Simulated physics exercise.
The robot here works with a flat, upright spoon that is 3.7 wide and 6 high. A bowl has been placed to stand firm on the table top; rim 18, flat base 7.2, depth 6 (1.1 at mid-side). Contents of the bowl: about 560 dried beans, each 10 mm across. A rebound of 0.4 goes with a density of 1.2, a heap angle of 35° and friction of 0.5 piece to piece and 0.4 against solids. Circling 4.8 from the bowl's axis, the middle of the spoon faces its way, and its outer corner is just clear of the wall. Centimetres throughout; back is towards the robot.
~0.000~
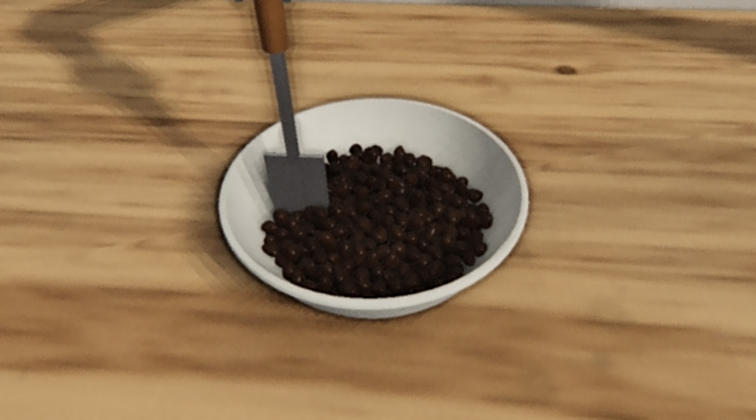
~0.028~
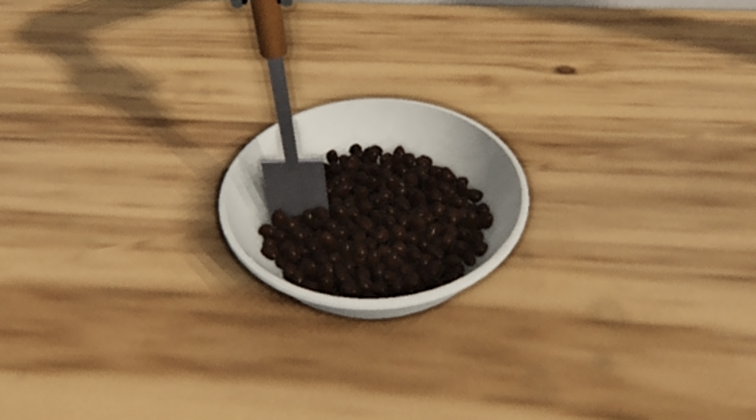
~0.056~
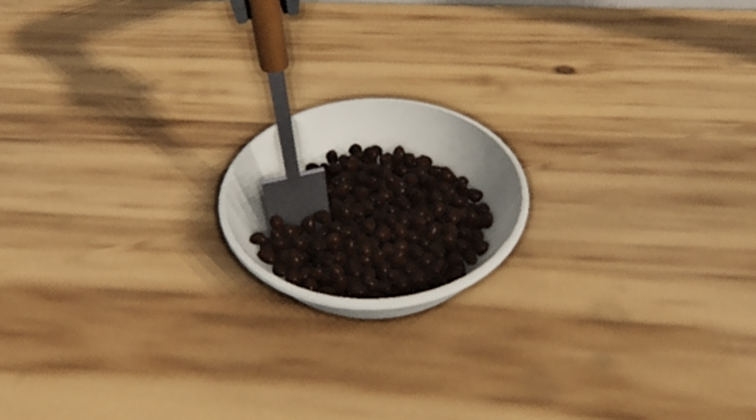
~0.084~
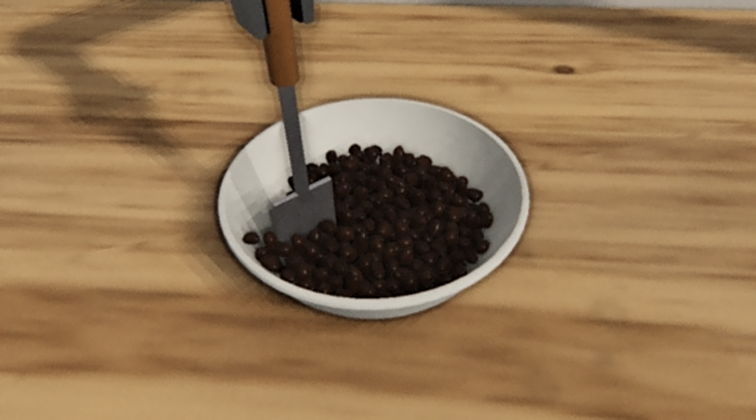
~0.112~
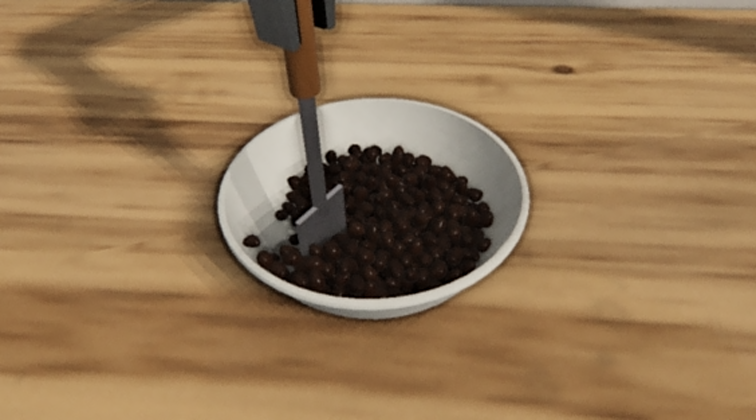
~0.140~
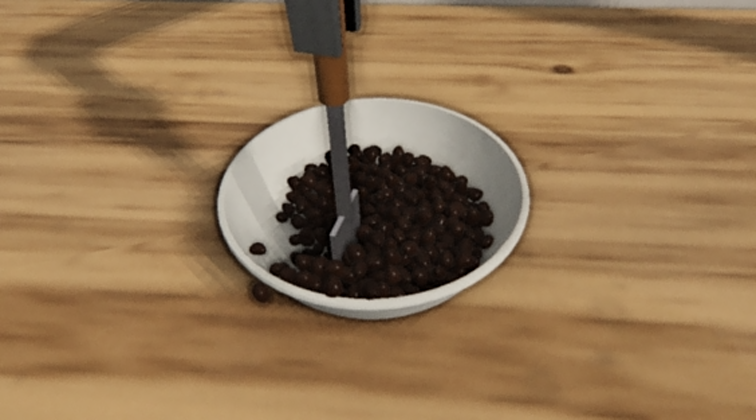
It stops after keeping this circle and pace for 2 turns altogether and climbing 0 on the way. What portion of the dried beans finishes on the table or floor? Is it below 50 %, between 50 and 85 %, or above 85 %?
Below 50 %.
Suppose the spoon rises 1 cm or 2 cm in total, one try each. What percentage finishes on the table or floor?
Near 35 in a hundred, then 25 in a hundred.
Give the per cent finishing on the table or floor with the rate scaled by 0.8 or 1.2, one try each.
I'd expect about 35 per cent, then about 45 per cent.
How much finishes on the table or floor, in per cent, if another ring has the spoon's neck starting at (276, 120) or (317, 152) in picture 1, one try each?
Close to 30 and 10 in a hundred.
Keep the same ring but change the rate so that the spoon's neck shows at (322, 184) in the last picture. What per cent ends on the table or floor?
About 30 per cent.
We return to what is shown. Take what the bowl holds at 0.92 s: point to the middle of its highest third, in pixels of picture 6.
Around (421, 152).
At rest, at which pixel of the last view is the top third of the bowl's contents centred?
I'd say close to (306, 252).
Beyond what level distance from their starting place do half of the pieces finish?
Around 10 cm.
After 0.53 s, 329° round, highest piece 9 above the table; 469 in the bowl, 67 on the table or floor, 26 in flight or on the tool.
After 0.92 s, 221° round, highest piece 8 above the table; 387 in the bowl, 168 on the table or floor, 7 in flight or on the tool.
After 1.31 s, 0° round, highest piece 6 above the table; 365 in the bowl, 197 on the table or floor.
After 2.01 s, 0° round, highest piece 6 above the table; 365 in the bowl, 197 on the table or floor.
At rest, 365 in the bowl, 197 on the table or floor. That is 35 % on the table or floor.
